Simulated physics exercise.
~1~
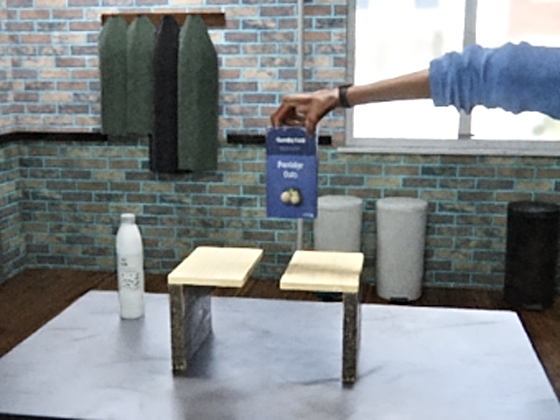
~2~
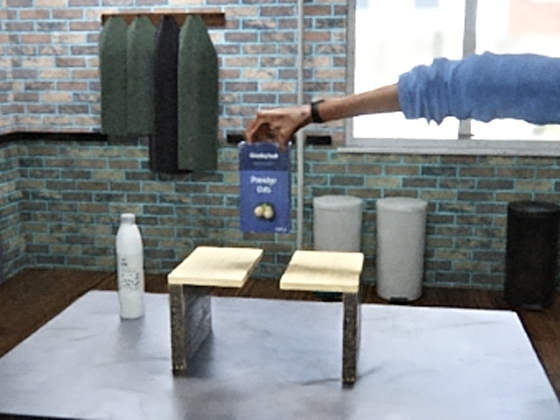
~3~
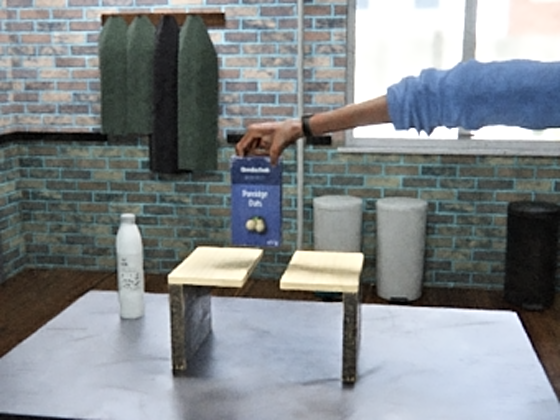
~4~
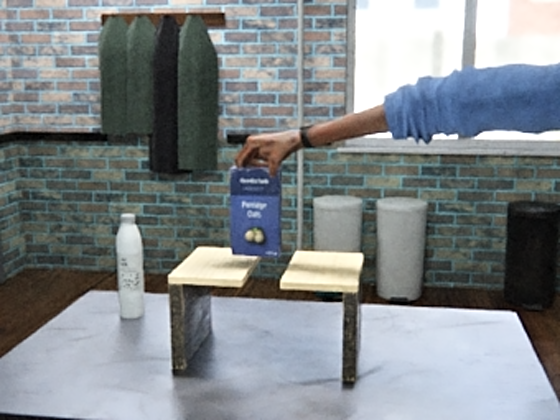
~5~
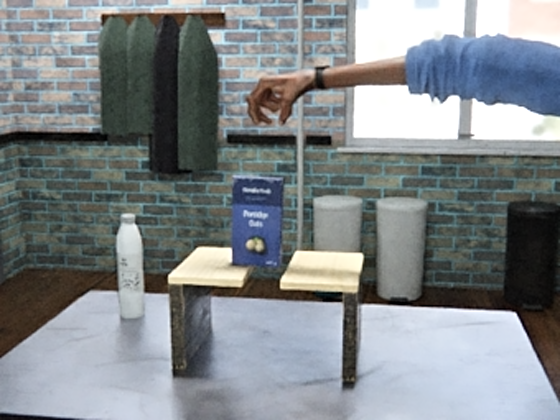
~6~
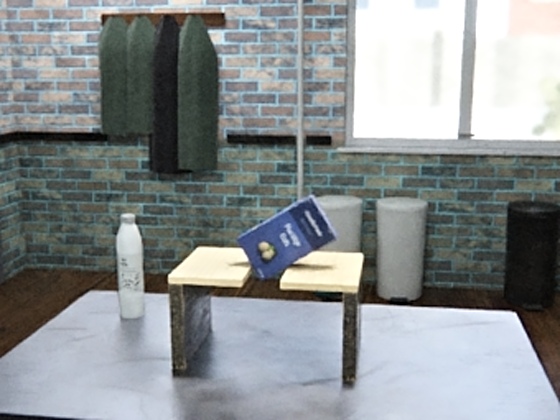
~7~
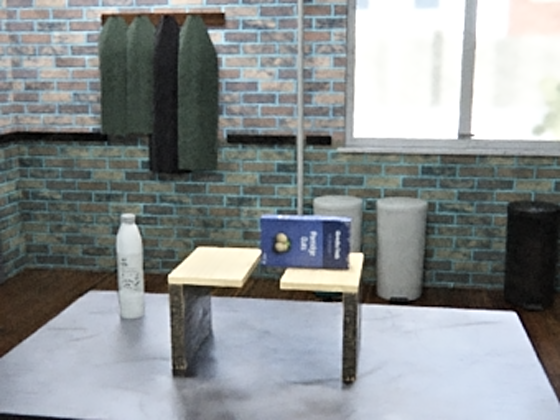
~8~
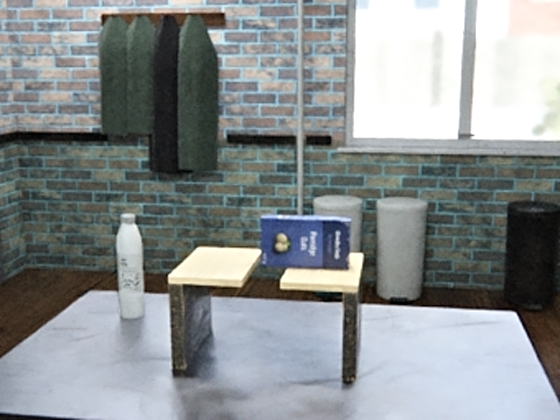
A hand standing a blue packet on the left of two stands, letting go, the packet tipping right and ending on its side.
